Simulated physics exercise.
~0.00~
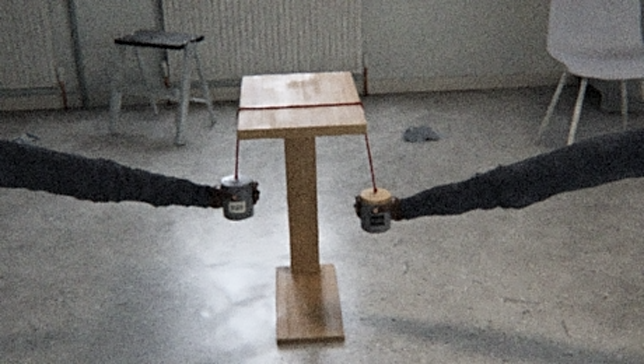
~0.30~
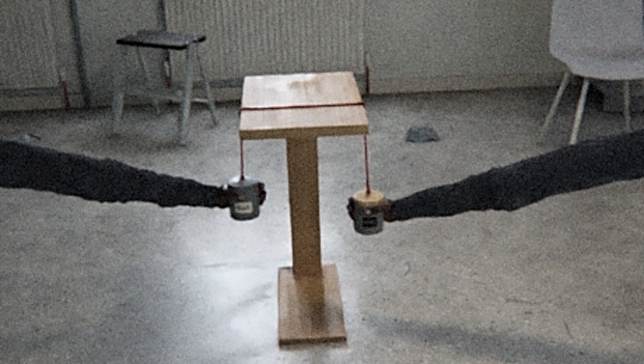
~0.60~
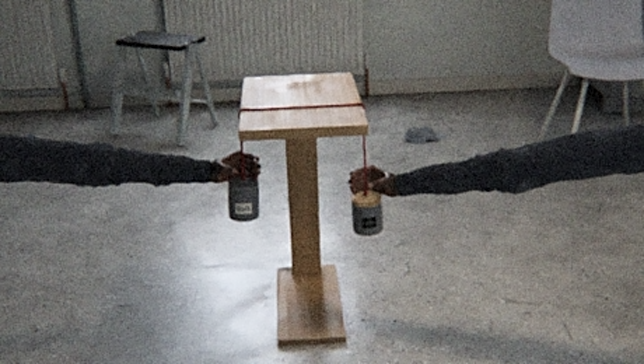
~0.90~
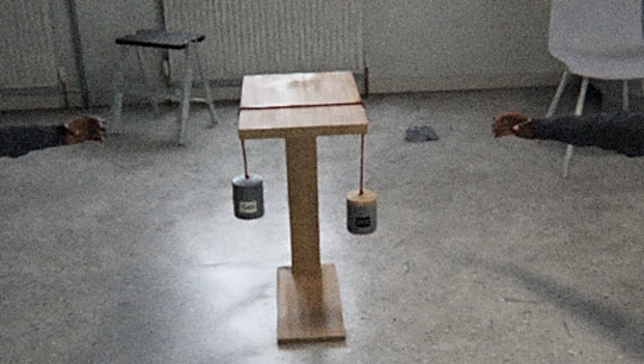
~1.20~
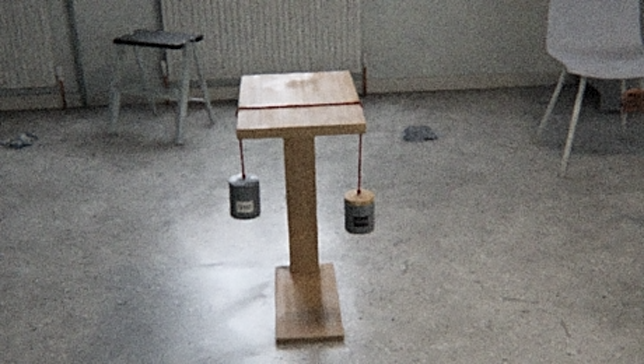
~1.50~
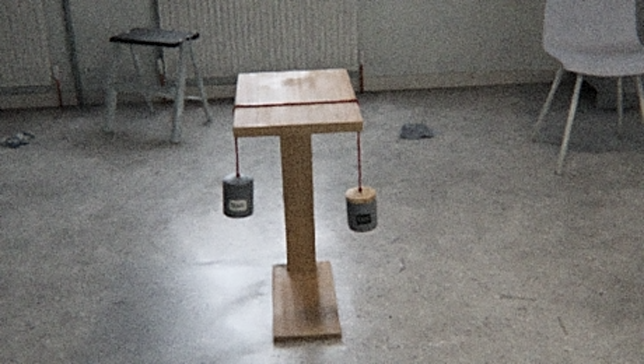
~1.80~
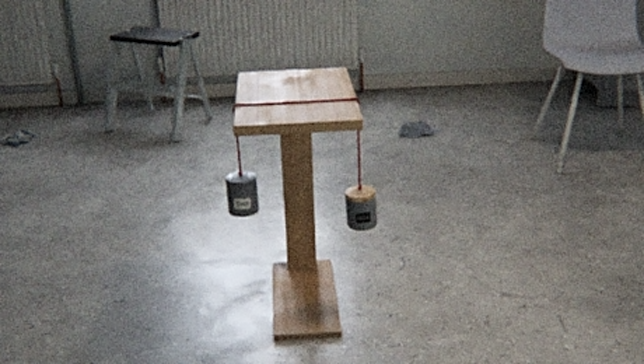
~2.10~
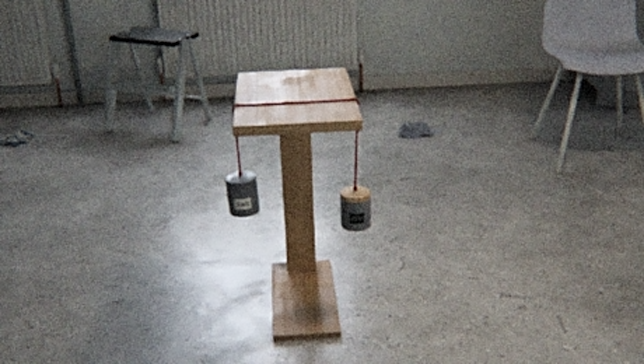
Two dark grey jars hang from one red string laid across the top of a small pale wooden table, seen from the front and slightly above by a gently swaying camera. Behind it, on a grey concrete floor, stand a dark-topped stool at left and a whitish chair at right, before pale radiators. At first, two dark-sleeved arms reach in from either side and hold the jars. The hands shift to the tops of the jars, then let go and draw back out of view. Left alone, both jars hang almost still, the right slightly lower, and the string stays balanced.
